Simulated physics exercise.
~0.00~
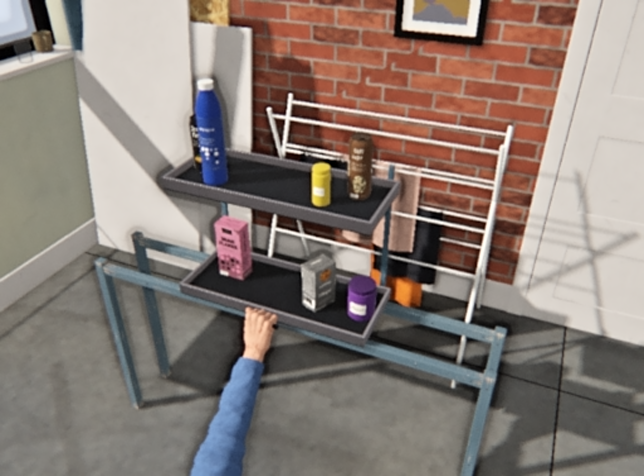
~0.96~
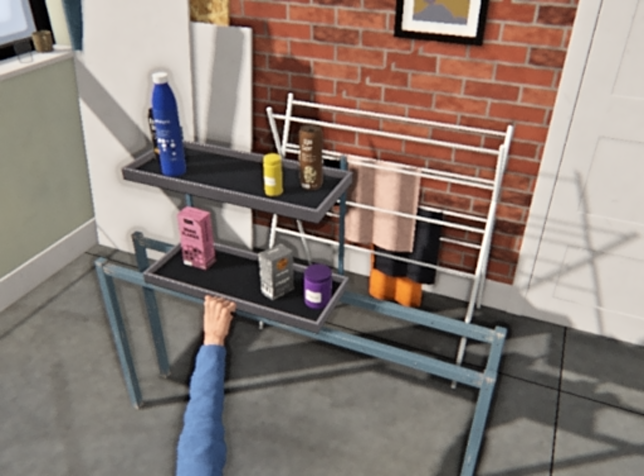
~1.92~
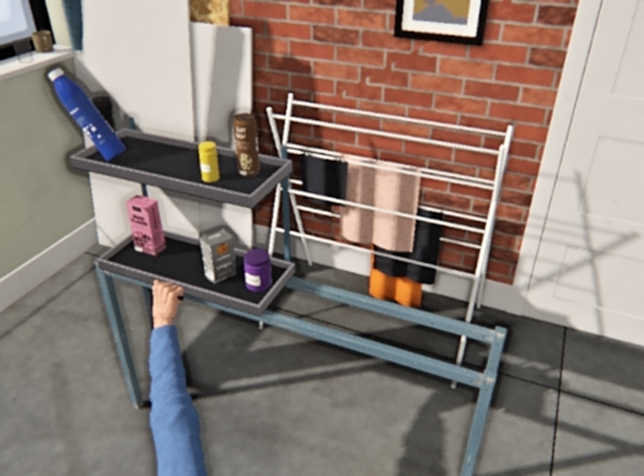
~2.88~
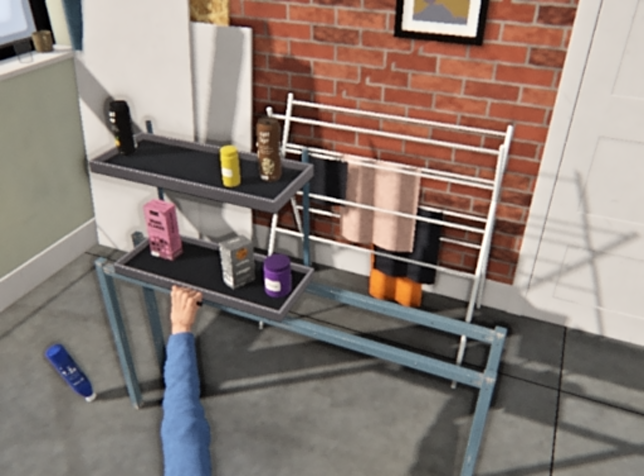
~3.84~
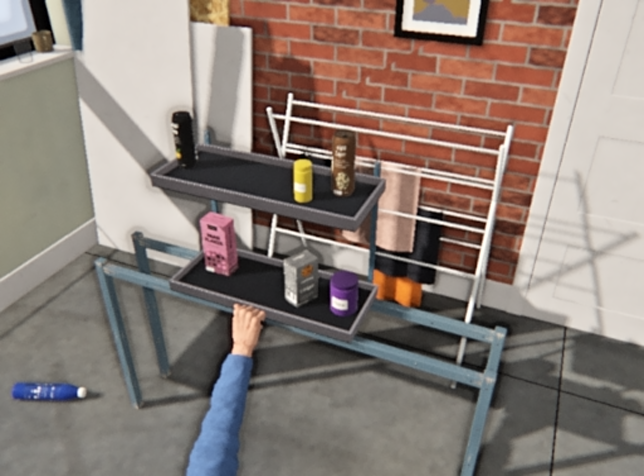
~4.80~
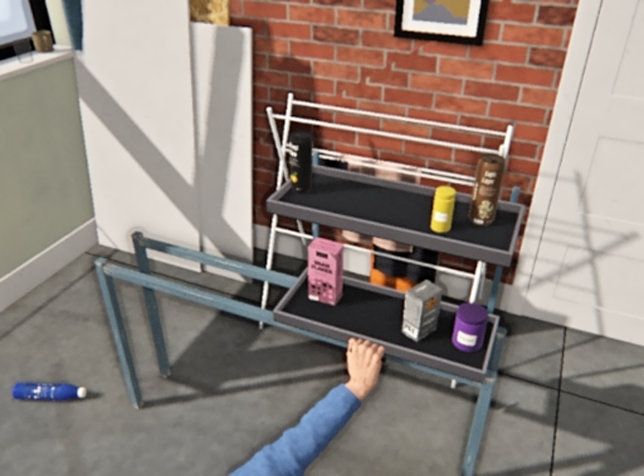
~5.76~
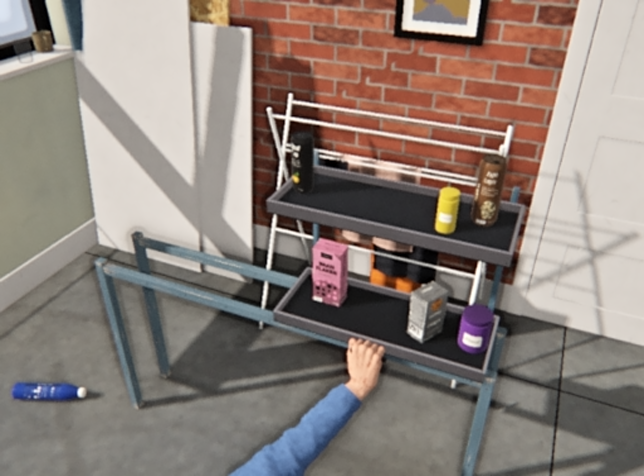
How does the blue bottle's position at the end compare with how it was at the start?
At the start the blue bottle stands upright on the upper tier of the shelf, but at the end it lies on its side on the floor at the left.
In a room with a grey floor and a red brick wall, seen from slightly above, a two-tiered dark shelf sits on a blue metal frame before a white drying rack. The upper tier holds a blue bottle, a black can, a yellow shaker and a brown can, while a pink carton, a grey packet and a purple jar stand below. A blue-sleeved hand moves the shelf left, and the bottle tips over the left end and drops to the floor. The hand then slides the shelf far to the right. It ends there with the other six items upright and the bottle lying on the floor at left.
